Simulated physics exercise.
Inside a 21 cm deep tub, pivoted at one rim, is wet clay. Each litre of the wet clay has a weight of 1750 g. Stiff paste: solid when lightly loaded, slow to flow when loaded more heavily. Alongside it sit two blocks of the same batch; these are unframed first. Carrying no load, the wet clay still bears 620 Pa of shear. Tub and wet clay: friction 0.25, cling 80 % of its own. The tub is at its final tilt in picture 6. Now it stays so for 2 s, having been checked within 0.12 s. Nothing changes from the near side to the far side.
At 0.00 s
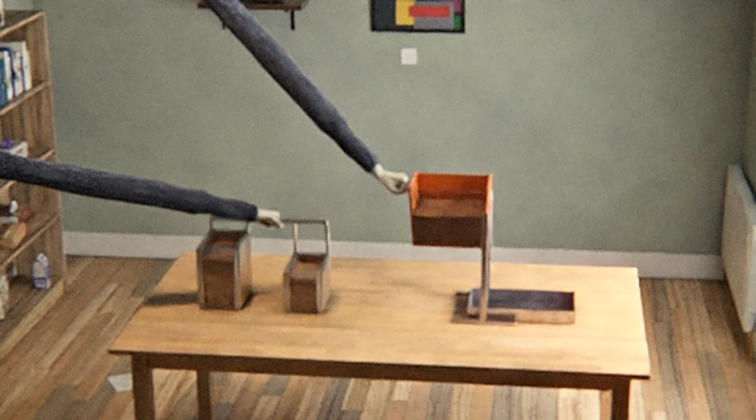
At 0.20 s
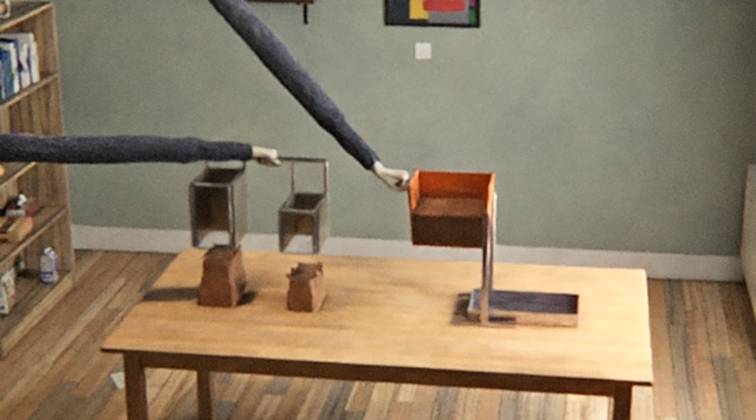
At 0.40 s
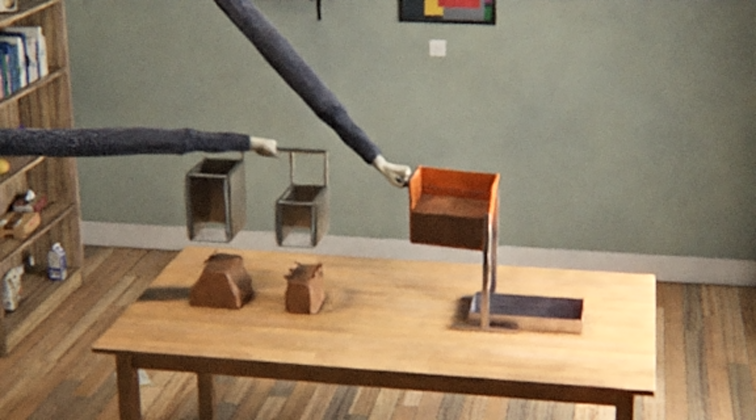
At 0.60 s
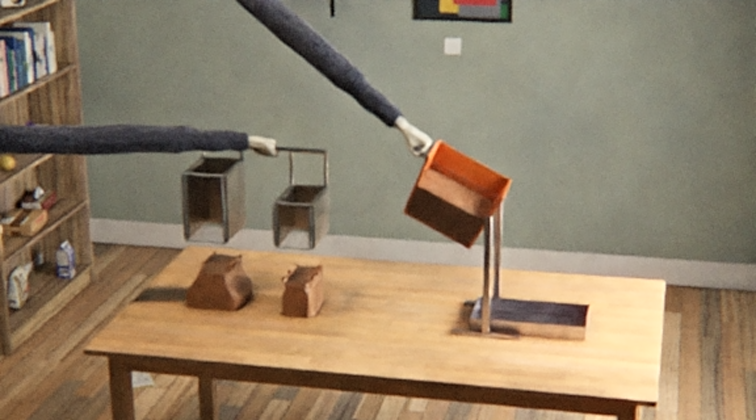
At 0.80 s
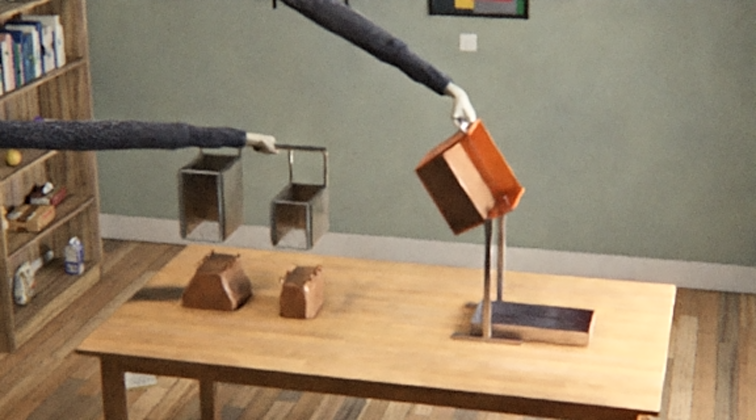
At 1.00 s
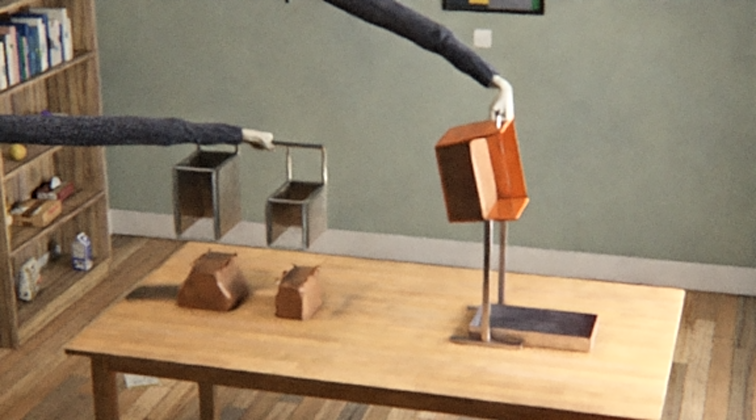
At first, an orange tub of brown wet clay sits level on a stand while another hand holds two open metal molds around clay blocks on the table. The molds are lifted clear, and the left block slumps wider and lower; then the other hand swings the tub up steeply toward the right.
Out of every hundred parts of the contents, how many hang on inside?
Some 100 in every hundred.
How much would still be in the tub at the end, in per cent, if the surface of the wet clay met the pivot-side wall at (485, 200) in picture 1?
Then about 65 %.
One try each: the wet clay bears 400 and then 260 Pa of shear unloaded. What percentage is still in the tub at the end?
First try roughly 85 per cent, second try roughly 70 per cent.
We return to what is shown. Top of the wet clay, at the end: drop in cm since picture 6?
The top ends up some 5 cm below its level in the last picture.
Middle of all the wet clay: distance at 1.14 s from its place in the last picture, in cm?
2 cm.
After 1.14 s, the tub is at 78 degrees and holds 100 %.
After 1.31 s, the tub is at 78 degrees and holds 100 %.
After 1.48 s, the tub is at 78 degrees and holds 100 %.
After 1.65 s, the tub is at 78 degrees and holds 100 %.
After 3.00 s, at the end, the tub is at 78 degrees and holds 100 %.
